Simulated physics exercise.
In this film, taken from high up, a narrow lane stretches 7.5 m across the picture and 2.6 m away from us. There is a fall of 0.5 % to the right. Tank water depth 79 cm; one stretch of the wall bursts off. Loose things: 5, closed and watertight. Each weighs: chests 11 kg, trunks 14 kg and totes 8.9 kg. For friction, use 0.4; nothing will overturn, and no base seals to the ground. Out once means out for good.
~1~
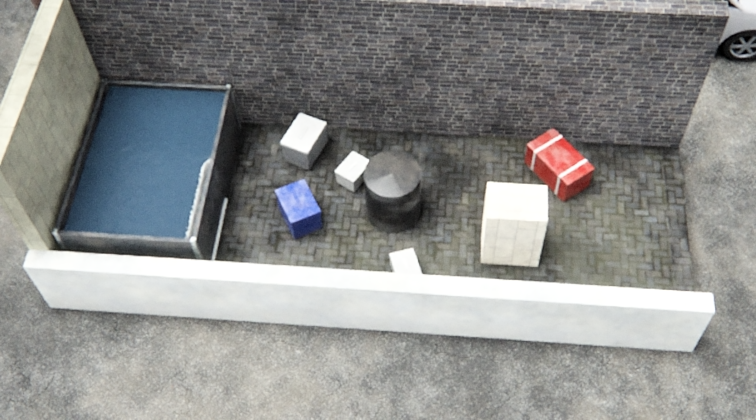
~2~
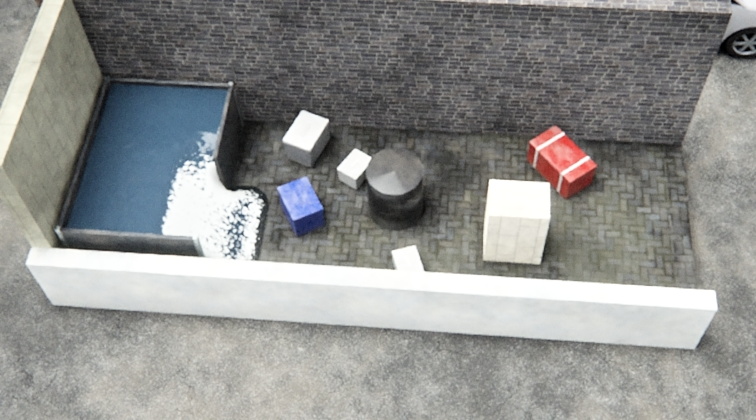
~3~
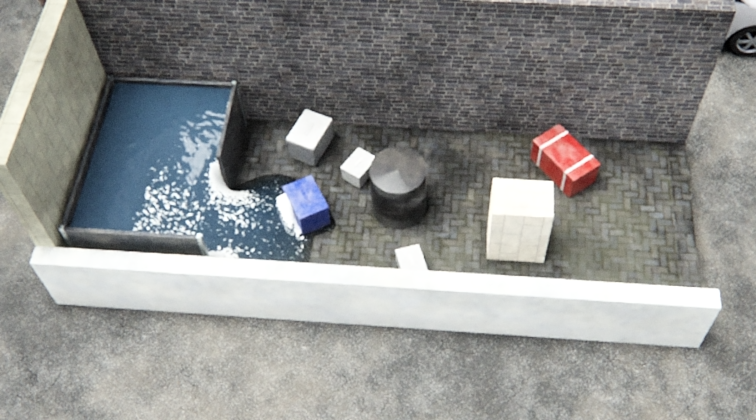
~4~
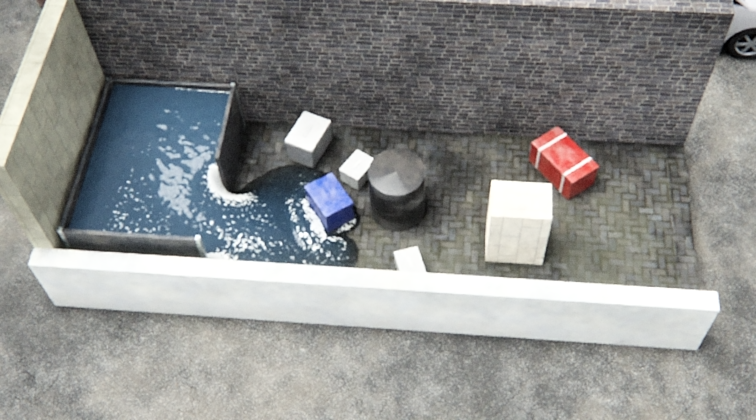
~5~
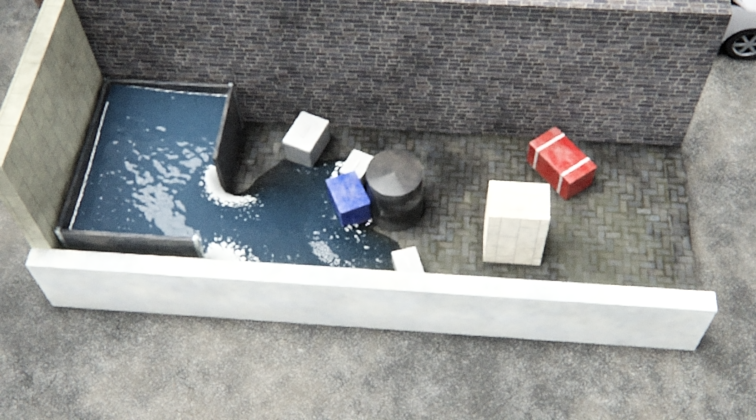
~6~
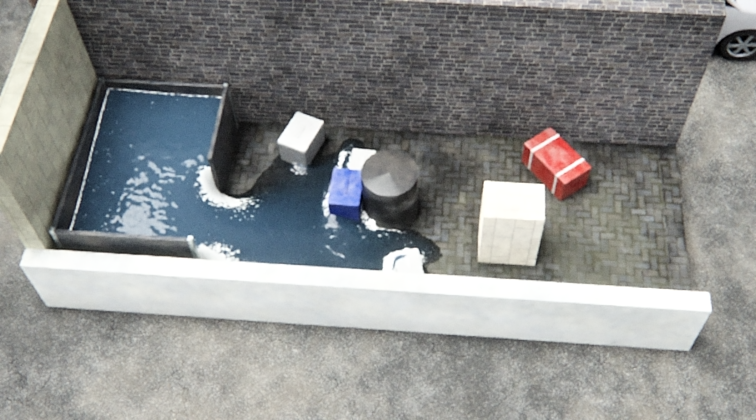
A walled lane of dark paving, seen from high above by a camera that shifts very slightly, holds a tank of blue water at its left end. To the right sit a blue chest, pale boxes, a dark round drum, a tall cream box and a red trunk with white straps. Part of the tank's wall gives way, and foaming water spreads rightward, pushing the blue chest up beside the drum.
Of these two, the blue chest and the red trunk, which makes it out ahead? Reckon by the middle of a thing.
The red one makes it out ahead.
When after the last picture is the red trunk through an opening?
2.5 s or so.
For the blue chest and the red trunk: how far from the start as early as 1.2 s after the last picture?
Shifts: Around 140 and 10 cm.
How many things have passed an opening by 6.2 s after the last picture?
3.
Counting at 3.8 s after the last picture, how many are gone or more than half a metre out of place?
My count gives 5.
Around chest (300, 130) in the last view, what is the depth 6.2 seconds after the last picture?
8 cm.
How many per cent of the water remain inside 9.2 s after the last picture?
42 %.
Then, 1.2 s after the last picture the blue chest is near (337, 120), 1.3 m from its start, aground; the red trunk is near (564, 157), 0.1 m from its start, aground; 1 of 5 are out; 0 afloat.
Then, 3.8 s after the last picture the blue chest is near (292, 153), 0.7 m from its start, aground; the red trunk has gone out (2.6 s after the last picture); 3 of 5 are out; 1 afloat.
Then, 6.2 s after the last picture the blue chest is near (270, 155), 0.8 m from its start, afloat; the red trunk has gone out (2.6 s after the last picture); 3 of 5 are out; 2 afloat.
Then, 9.2 s after the last picture the blue chest is near (328, 209), 0.5 m from its start, afloat; the red trunk has gone out (2.6 s after the last picture); 3 of 5 are out; 2 afloat.
